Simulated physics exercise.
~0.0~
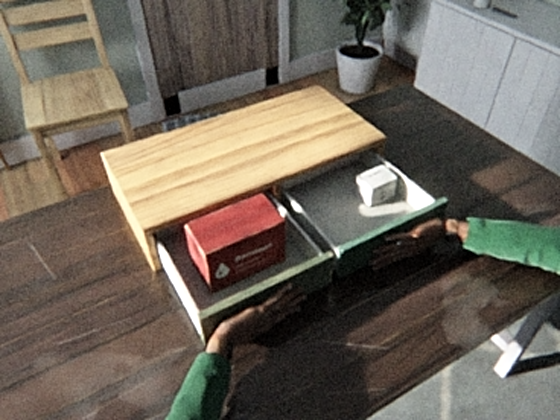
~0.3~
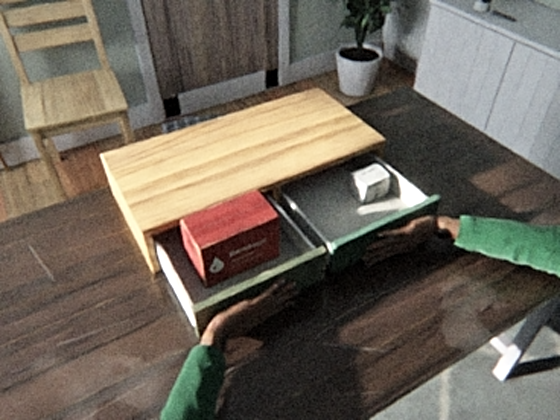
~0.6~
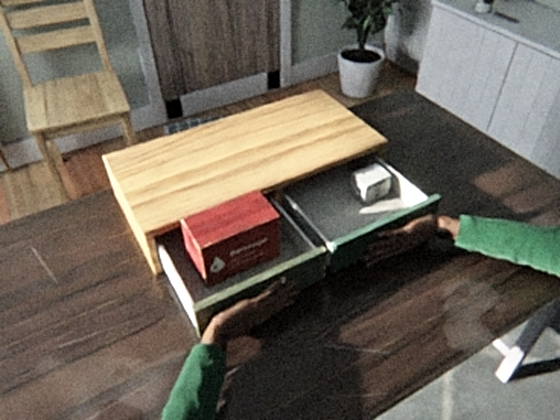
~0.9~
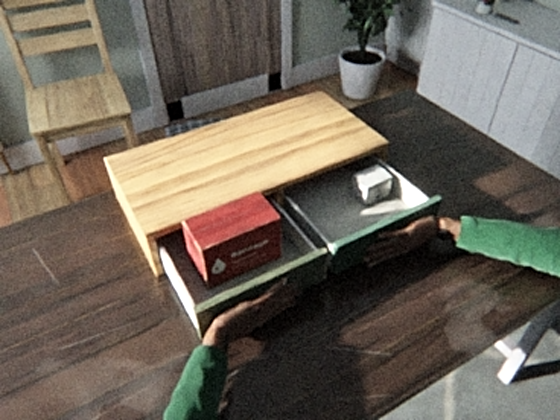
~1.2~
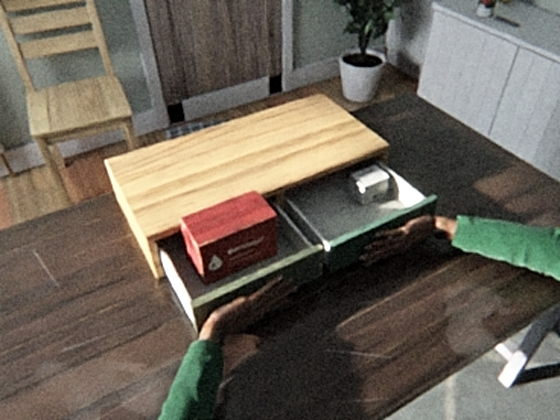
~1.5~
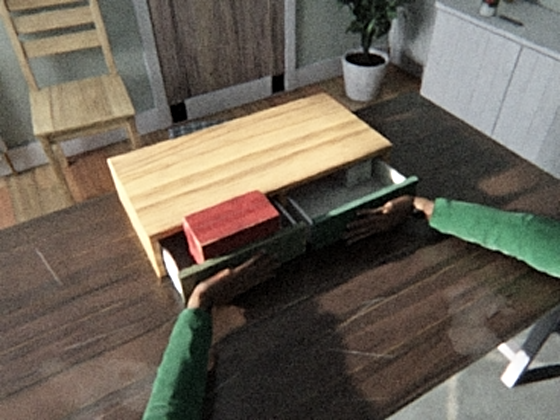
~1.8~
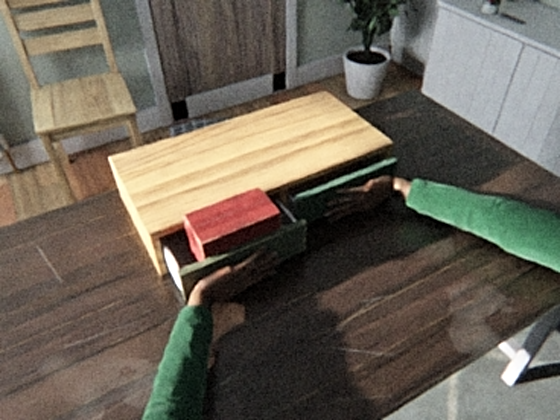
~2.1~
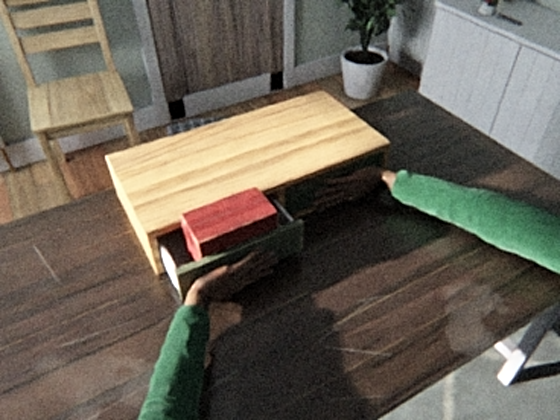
Two hands push the drawers inward; the right one shuts, the left stays ajar.
